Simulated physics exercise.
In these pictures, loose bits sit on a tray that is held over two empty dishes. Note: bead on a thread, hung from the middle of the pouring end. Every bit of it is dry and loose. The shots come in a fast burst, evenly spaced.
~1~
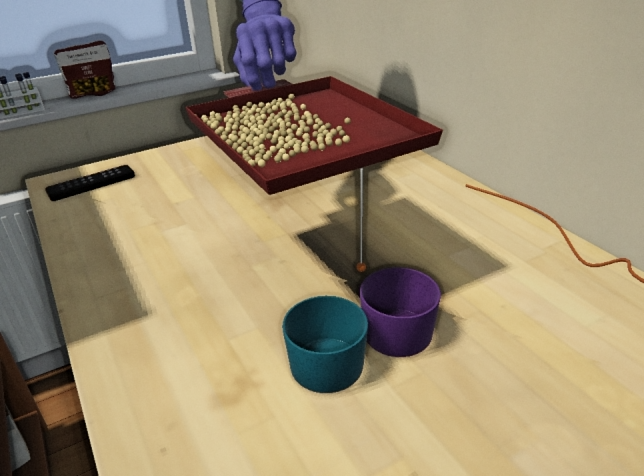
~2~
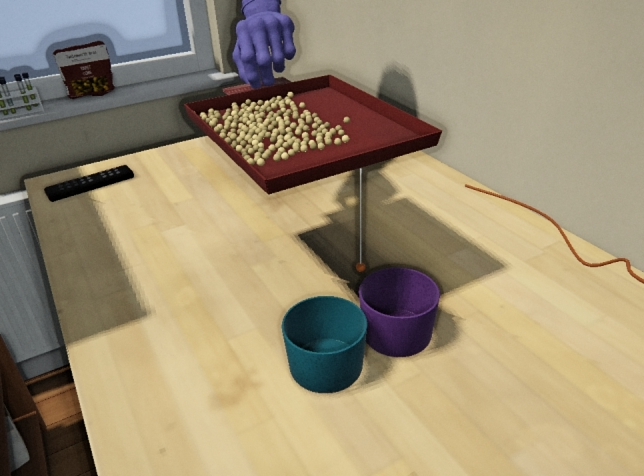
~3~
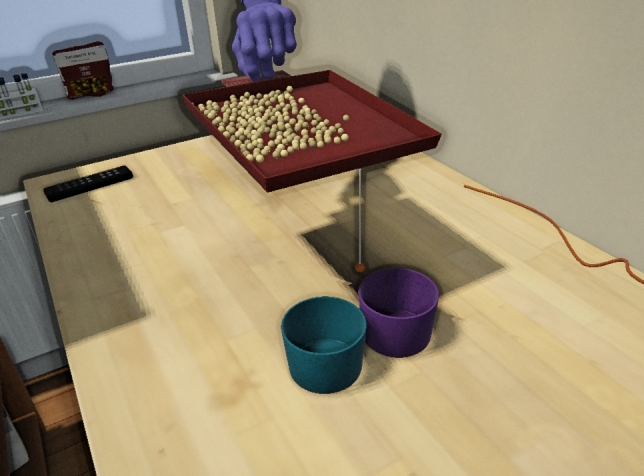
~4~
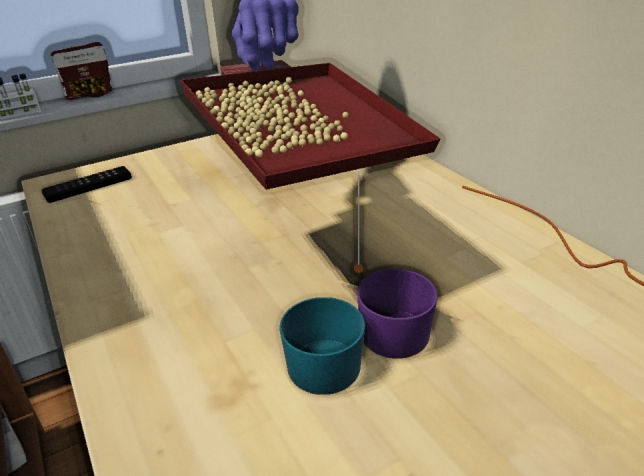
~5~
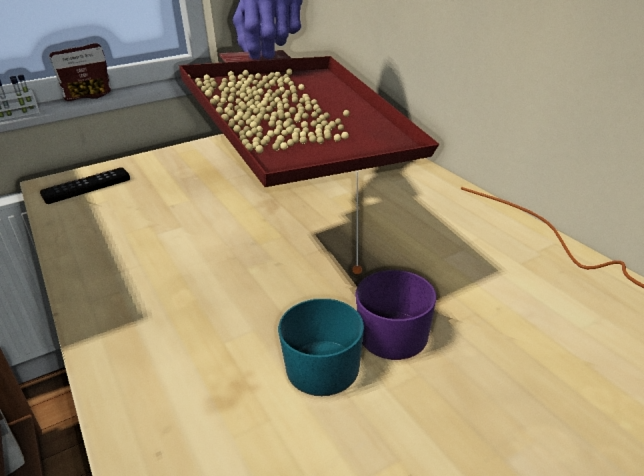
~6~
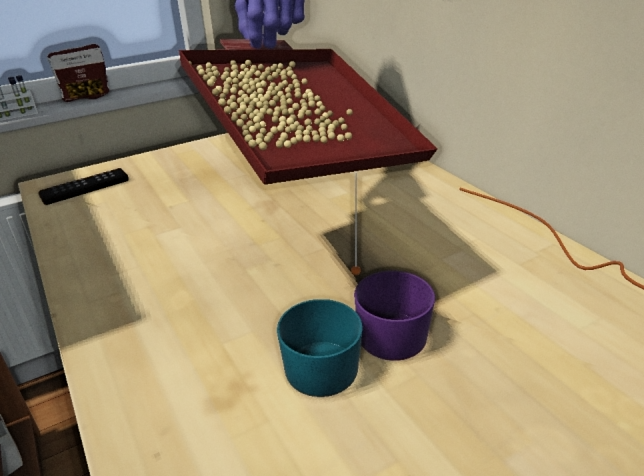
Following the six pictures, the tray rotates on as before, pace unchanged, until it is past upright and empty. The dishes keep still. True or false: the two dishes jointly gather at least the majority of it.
False, they gather a minority.
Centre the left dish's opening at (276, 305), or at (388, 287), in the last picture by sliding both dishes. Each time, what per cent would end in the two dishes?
0 and 50 in a hundred.
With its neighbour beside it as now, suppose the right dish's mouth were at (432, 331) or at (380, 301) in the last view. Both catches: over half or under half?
Taking the places in turn, it's shy of half and then shy of half.
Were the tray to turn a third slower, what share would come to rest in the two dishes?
Close to 10 in a hundred.
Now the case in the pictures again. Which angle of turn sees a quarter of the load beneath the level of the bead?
Reading: Some 70°.
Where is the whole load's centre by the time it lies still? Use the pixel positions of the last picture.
Around (449, 295), give or take.
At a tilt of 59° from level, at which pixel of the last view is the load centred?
Somewhere about pixel (406, 163).
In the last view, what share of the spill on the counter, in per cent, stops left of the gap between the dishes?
Estimate: Near 10 per cent.
Just after the last frame, tray tipped steeply; the larger part on the tray; about a tenth outside both; roughly a quarter in the air.
A moment on, tray tipped right over; roughly half on the tray; just a few in the right dish; roughly a third outside both; about a tenth in the air.
Further on, tray tipped past a quarter turn; about a tenth in the right dish; almost all outside both.
When it is over, tray tipped past a quarter turn; not one in the left dish; about a tenth in the right dish; almost all outside both.
